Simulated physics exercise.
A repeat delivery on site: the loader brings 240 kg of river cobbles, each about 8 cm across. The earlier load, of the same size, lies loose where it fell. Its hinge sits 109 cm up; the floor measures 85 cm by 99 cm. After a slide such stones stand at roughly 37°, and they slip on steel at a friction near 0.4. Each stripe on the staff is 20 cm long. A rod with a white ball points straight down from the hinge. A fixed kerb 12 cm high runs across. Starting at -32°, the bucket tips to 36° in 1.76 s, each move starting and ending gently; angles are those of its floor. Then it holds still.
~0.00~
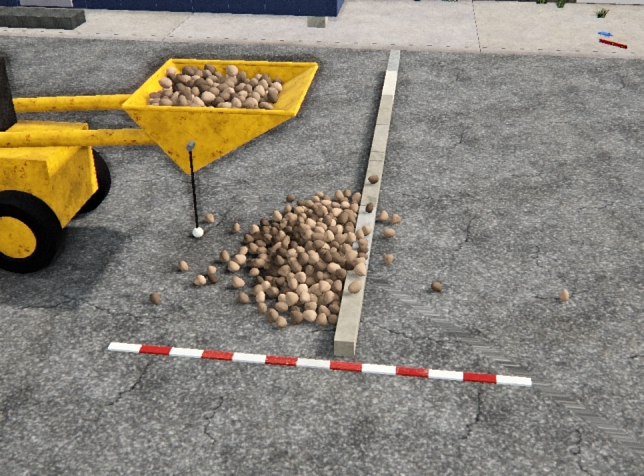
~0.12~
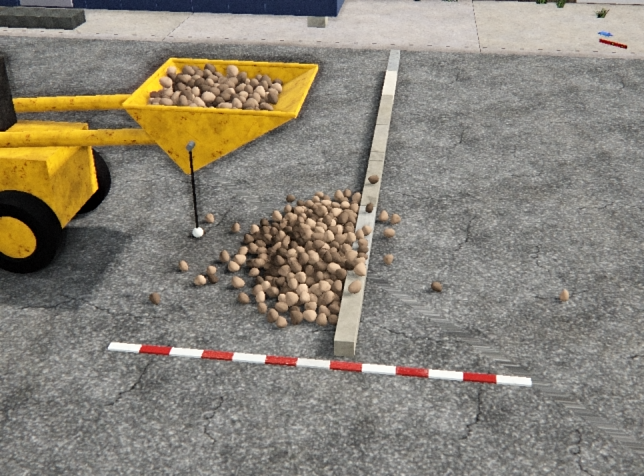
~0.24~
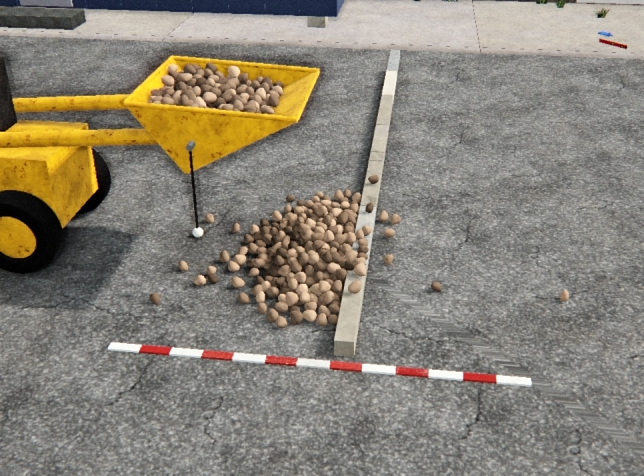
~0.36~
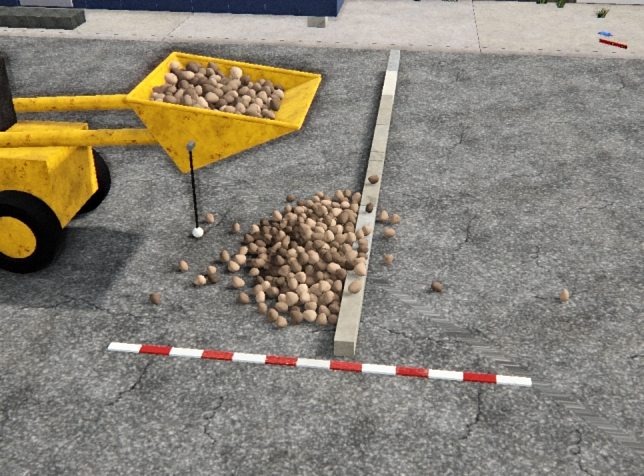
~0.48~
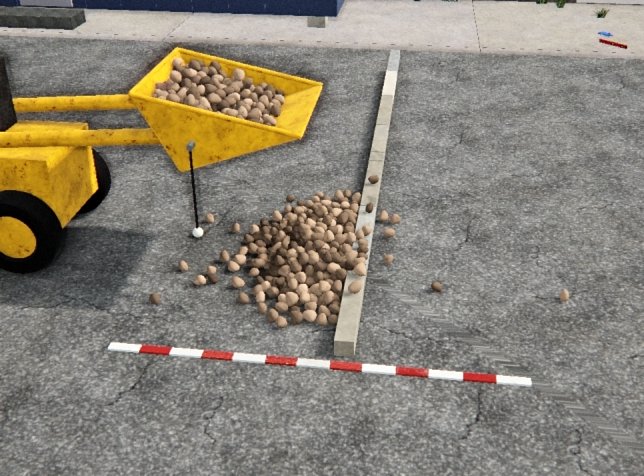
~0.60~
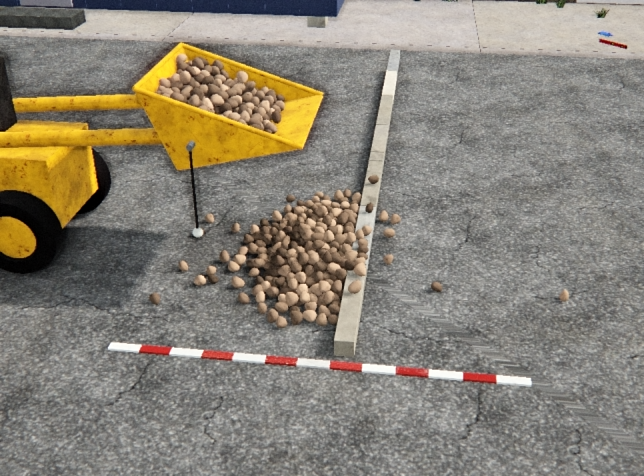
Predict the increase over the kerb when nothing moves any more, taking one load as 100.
Some 27 per cent is added.
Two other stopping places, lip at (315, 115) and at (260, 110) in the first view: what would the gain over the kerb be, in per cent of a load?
About 45 and 0 per cent.
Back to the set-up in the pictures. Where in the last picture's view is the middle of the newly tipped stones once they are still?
Around (334, 243).
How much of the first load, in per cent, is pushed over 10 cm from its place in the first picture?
About 5 per cent.
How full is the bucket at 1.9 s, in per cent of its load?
It holds some 40 per cent.
After 1.3 s the floor is at 25°; in per cent of one load, 100 in the bucket, 98 on this side of the kerb, 2 over the kerb; the foremost stones are at (408, 250).
After 1.9 s the floor is at 36°; in per cent of one load, 38 in the bucket, 161 on this side of the kerb, 2 over the kerb; the foremost stones are at (409, 248).
After 2.2 s the floor is at 36°; in per cent of one load, 3 in the bucket, 181 on this side of the kerb, 16 over the kerb; the foremost stones are at (437, 266).
After 4.8 s the floor is at 36°; in per cent of one load, 0 in the bucket, 171 on this side of the kerb, 29 over the kerb; the foremost stones are at (507, 268). Net gain over the kerb, 27.
